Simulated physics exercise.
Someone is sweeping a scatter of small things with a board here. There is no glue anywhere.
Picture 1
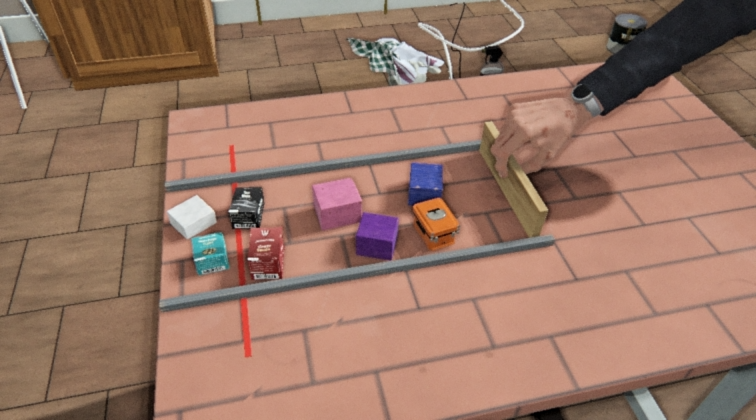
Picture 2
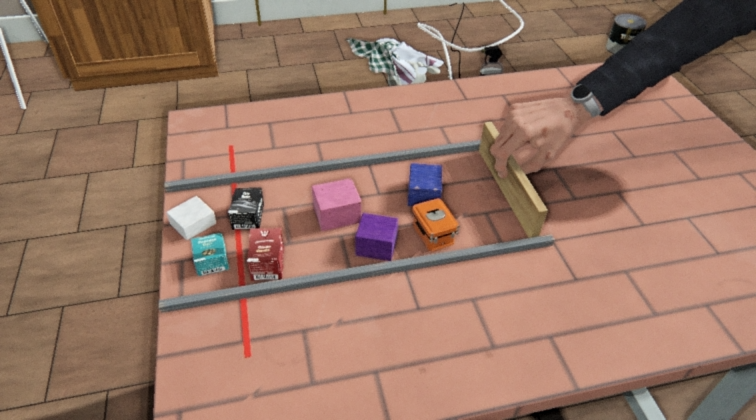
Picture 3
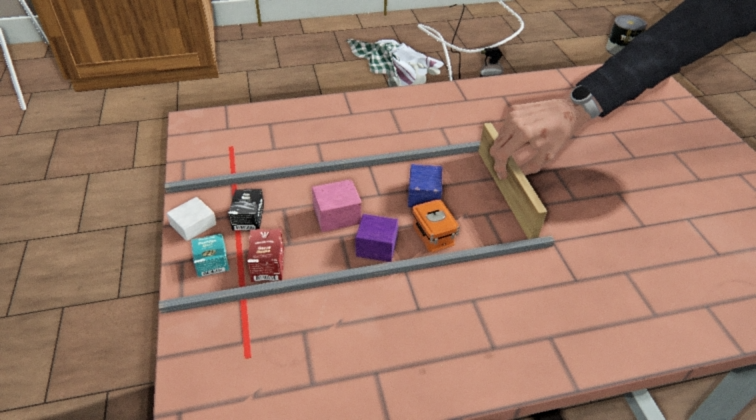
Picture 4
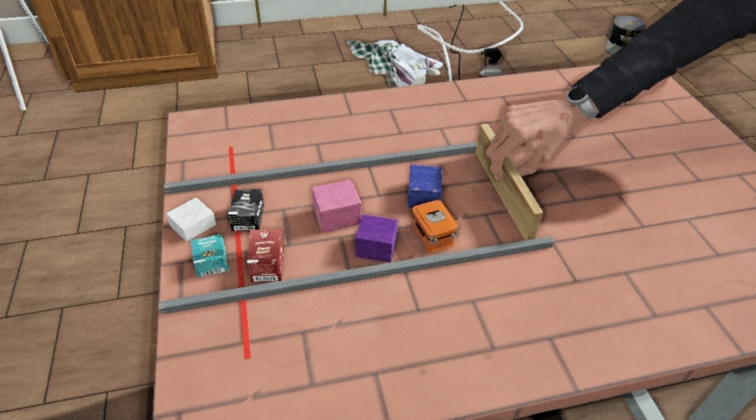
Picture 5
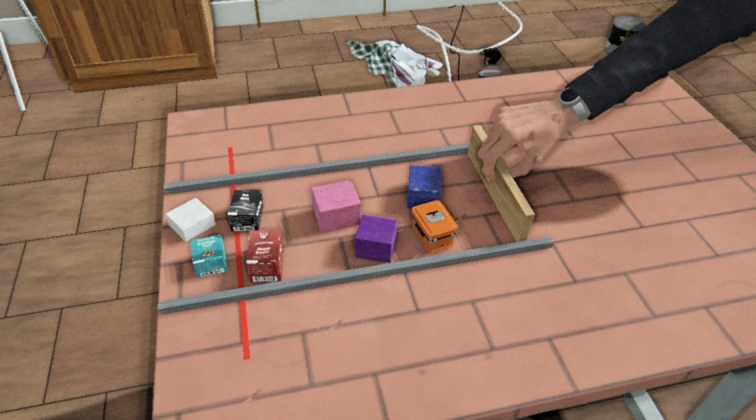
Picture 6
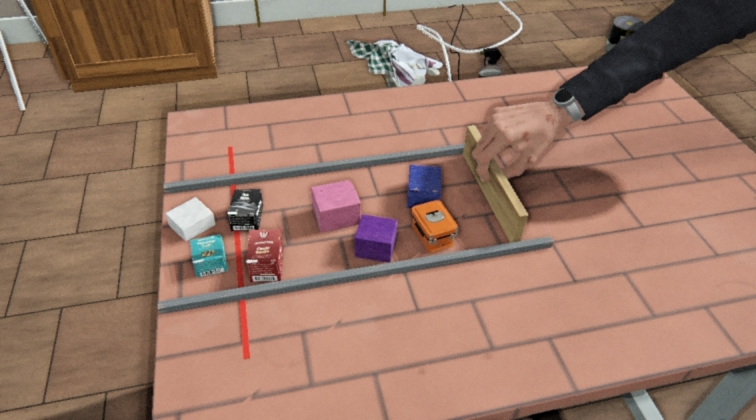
On a brick-patterned tabletop, between two gray rails, white, turquoise, black, red, pink, purple, blue and orange objects sit scattered, some near a red line at the left. A hand at the right holds a wooden board still at first, then slides it slightly left, while the objects stay in place.
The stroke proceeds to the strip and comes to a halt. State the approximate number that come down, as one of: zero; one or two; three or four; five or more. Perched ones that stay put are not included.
Approximate number down: Three or four.
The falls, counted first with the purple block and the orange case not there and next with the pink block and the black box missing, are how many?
Fallen: 2 in the first try, 2 in the other.
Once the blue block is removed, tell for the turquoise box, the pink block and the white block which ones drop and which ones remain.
The turquoise box ends up down, the pink block keeps its place and the white block ends up down.
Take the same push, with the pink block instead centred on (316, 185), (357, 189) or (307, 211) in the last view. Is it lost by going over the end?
Each try in turn, the pink block is safe, then is safe, then is safe.
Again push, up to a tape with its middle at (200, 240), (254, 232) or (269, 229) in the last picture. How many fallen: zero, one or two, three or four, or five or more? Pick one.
So, taking them in turn, I'd give at least five; just one or two; one or two.
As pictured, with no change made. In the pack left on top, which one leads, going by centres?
It's the pink block that is foremost.
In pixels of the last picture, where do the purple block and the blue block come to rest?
Final positions - purple block around (184, 275), blue block around (218, 220).
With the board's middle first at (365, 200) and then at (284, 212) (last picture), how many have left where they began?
Well, it's 4 at the first one and 8 at the second.
Soon after, none off yet; white block at rest near (191, 219); turquoise box at rest near (209, 255); black box at rest near (246, 210).
Then, none off yet; white block at rest near (190, 219); turquoise box at rest near (208, 255); black box moved a little near (228, 214).
At rest, the number that fall off is three or four; fallen, red box, black box, turquoise box and white block.
